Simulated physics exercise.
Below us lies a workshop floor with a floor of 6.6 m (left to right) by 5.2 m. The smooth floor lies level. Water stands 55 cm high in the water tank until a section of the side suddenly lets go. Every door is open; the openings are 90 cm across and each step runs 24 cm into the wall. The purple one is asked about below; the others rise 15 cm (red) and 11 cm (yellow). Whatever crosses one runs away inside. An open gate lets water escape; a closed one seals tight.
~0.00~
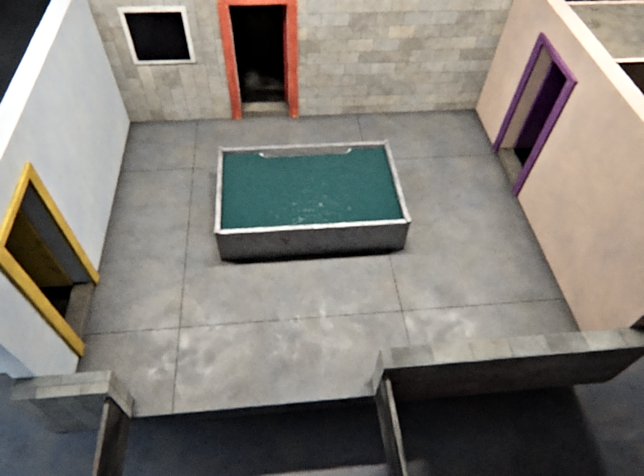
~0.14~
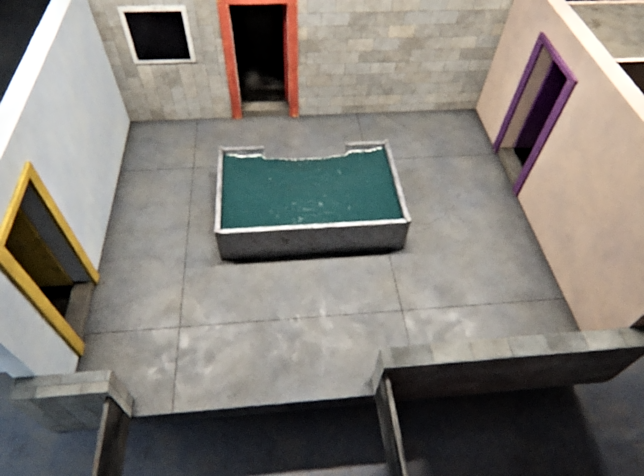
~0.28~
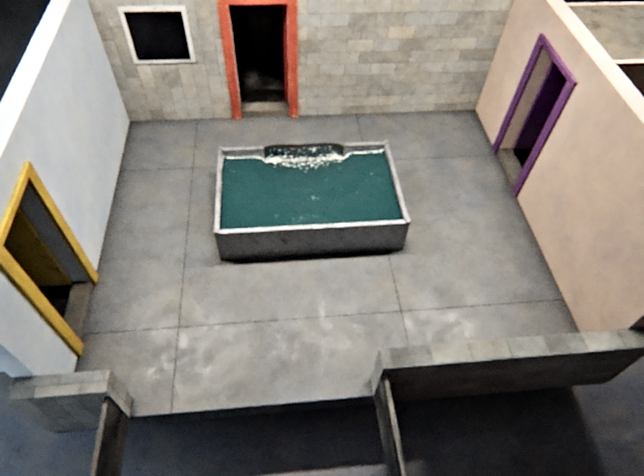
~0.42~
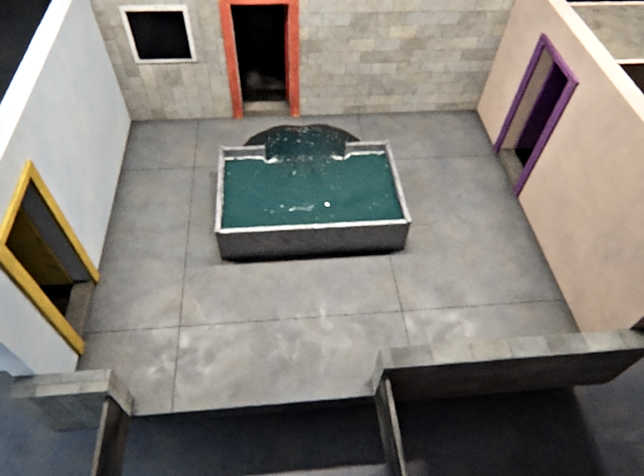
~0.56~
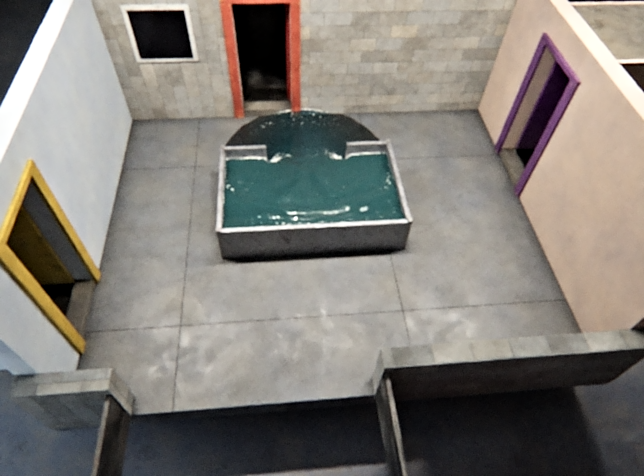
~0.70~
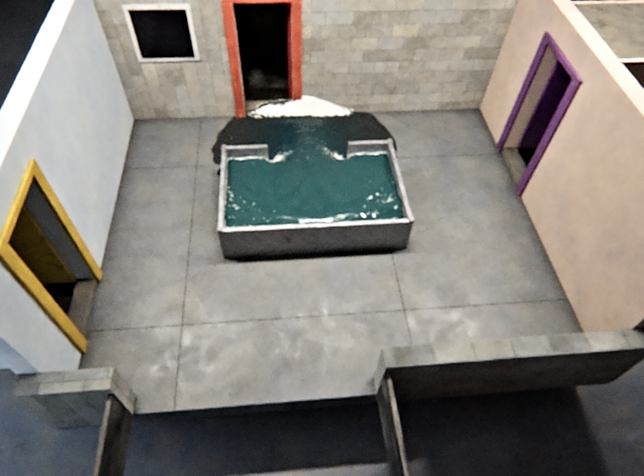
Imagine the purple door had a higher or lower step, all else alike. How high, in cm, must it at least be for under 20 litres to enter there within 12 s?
It would have to be roughly 7.5 cm high.
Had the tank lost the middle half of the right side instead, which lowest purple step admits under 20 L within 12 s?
Then roughly 20 cm.
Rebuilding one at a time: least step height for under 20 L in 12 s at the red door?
Roughly 29 cm at red.
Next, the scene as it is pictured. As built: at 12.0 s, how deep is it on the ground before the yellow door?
Some 9.5 cm.
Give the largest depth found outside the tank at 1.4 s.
Roughly 39 cm.
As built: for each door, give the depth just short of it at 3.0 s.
Depths in cm: Purple 12, red 22, yellow 0.
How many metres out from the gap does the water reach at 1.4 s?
Some 2.8 m out.
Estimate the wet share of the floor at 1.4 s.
Some 15 per cent of it.
After 1.4 s water covers 15 % of the floor, deepest (39 cm) near (301, 119); it has not reached the purple door.
After 3.0 s water covers 40 % of the floor, deepest (24 cm) near (477, 113); 12 cm at the purple door, 0 litres in over its 14 cm step.
After 12.0 s water covers 95 % of the floor, deepest (10 cm) near (98, 283); 4 cm at the purple door, 0 litres in over its 14 cm step.
At the purple door as built, the water arrived by 2.4 s and peaked near 13 cm at 3.2 s.
Run again over the same 12 s with other heights there, 35 litres in over 6 cm, 12 litres over 8.5 cm. The limit of 20 litres is kept from about 7.5 cm up.
